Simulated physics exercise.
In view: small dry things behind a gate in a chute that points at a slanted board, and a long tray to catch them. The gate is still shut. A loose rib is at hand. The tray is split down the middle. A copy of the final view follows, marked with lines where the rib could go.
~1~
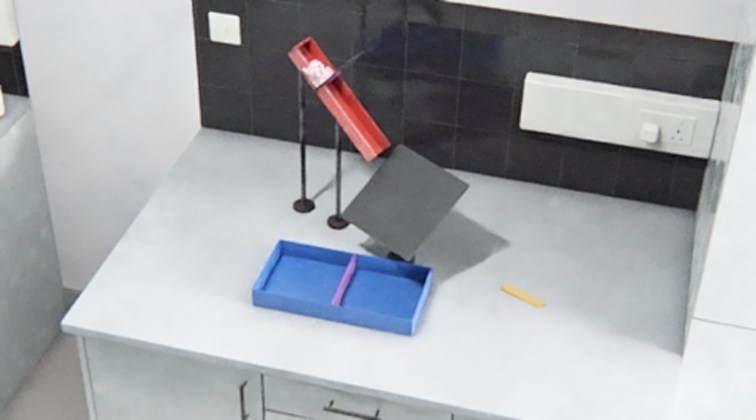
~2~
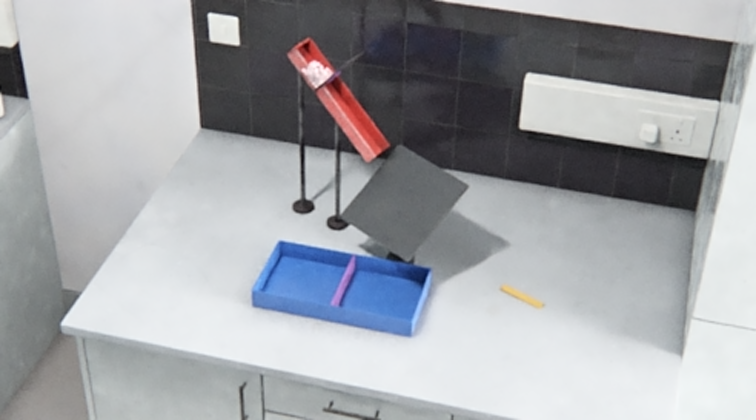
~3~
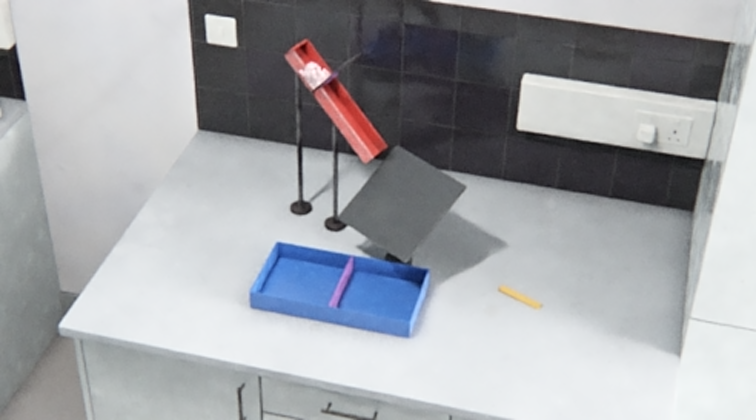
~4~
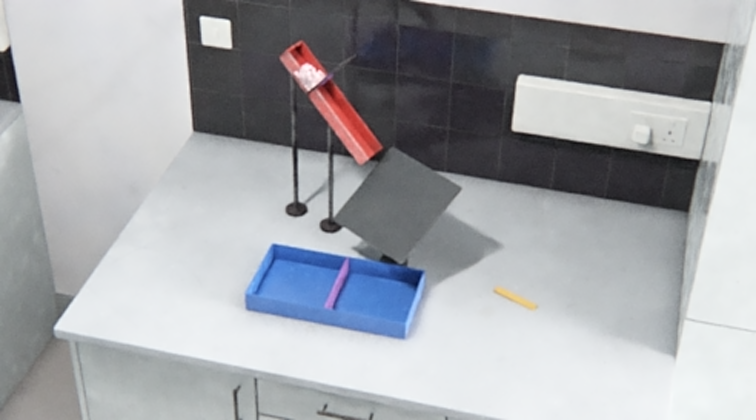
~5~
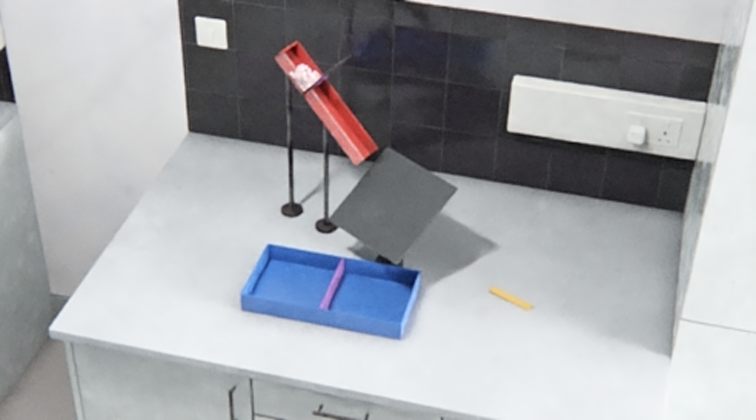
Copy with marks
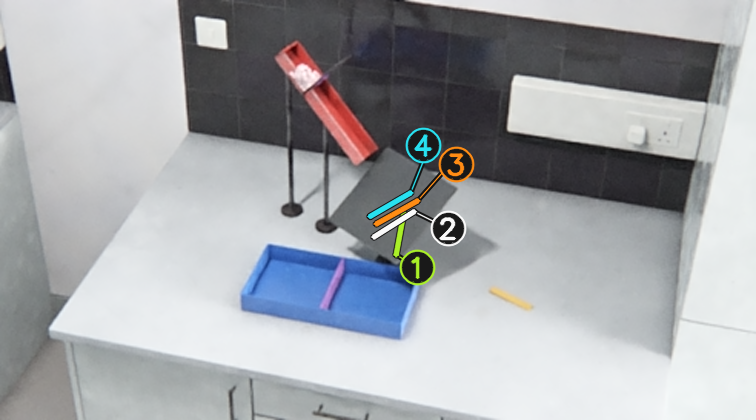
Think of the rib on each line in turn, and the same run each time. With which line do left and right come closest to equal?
Choose 2.
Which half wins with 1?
Right.
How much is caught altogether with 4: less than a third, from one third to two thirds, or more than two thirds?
More than two thirds.
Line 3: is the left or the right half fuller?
Left.
On the marked copy, line 1 from (403, 212) to (396, 254); line 2 from (414, 211) to (373, 237); line 3 from (417, 200) to (376, 223); line 4 from (410, 192) to (370, 216).
For line 1, of what is caught, a small part in the left half, most in the right.
For line 2, of what is caught, about half in the left half, about half in the right.
For line 3, of what is caught, most in the left half, about a quarter in the right.
For line 4, of what is caught, nearly all in the left half, a small part in the right.
